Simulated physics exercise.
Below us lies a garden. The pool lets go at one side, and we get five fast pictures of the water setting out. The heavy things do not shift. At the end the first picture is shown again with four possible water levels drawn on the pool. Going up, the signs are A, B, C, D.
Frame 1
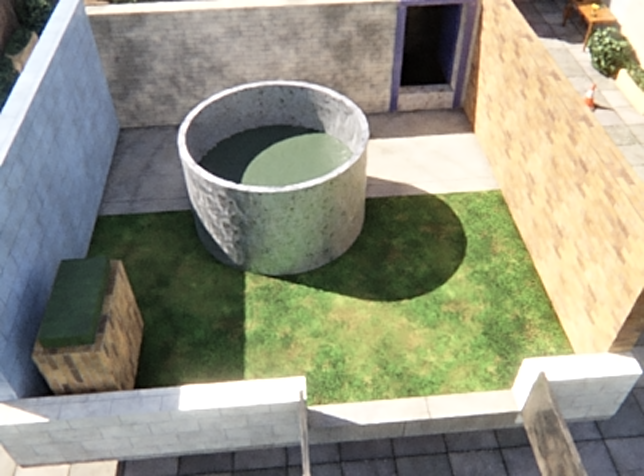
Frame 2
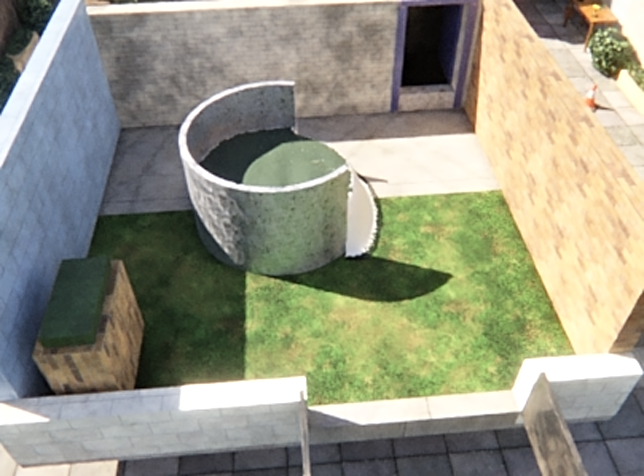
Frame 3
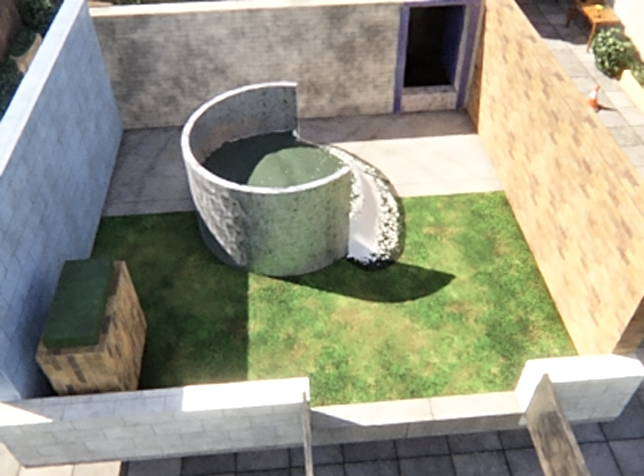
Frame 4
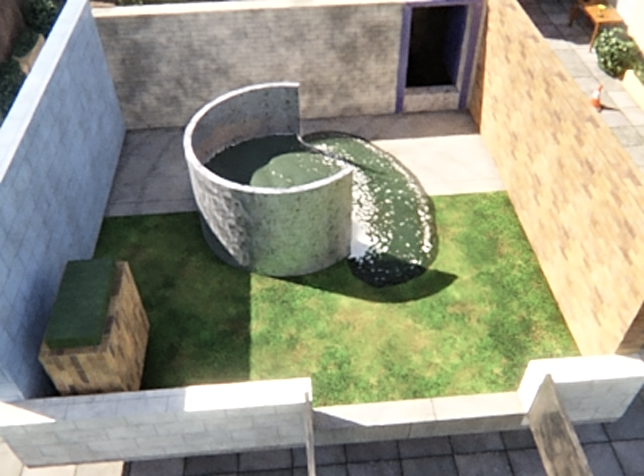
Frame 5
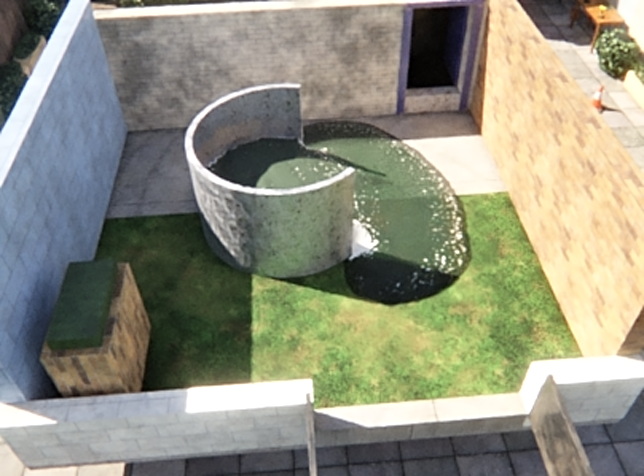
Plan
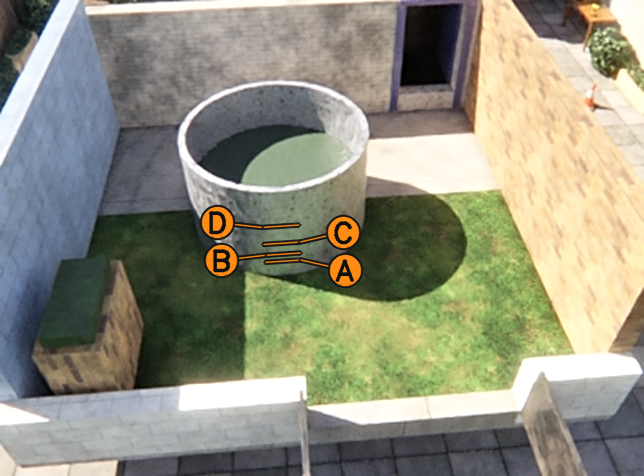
We see a walled garden from above, with a round grey pool of dark green water; the right side of its wall disappears, and water pours out through the gap, spreading rightward across the paving and grass.
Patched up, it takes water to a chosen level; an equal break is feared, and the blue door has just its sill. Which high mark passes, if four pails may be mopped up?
C.
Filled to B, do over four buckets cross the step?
No, not at all.
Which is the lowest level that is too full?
D.
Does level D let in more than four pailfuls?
Yes, it does.
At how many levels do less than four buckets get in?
Three.
In orange, A at (283, 261); B at (282, 254); C at (281, 243); D at (280, 226); from the bottom up A, B, C, D.
For level A, nothing gets over.
For level B, nothing gets over.
For level C, a splash gets over, under a bucket.
For level D, about 7 bucketfuls get in.
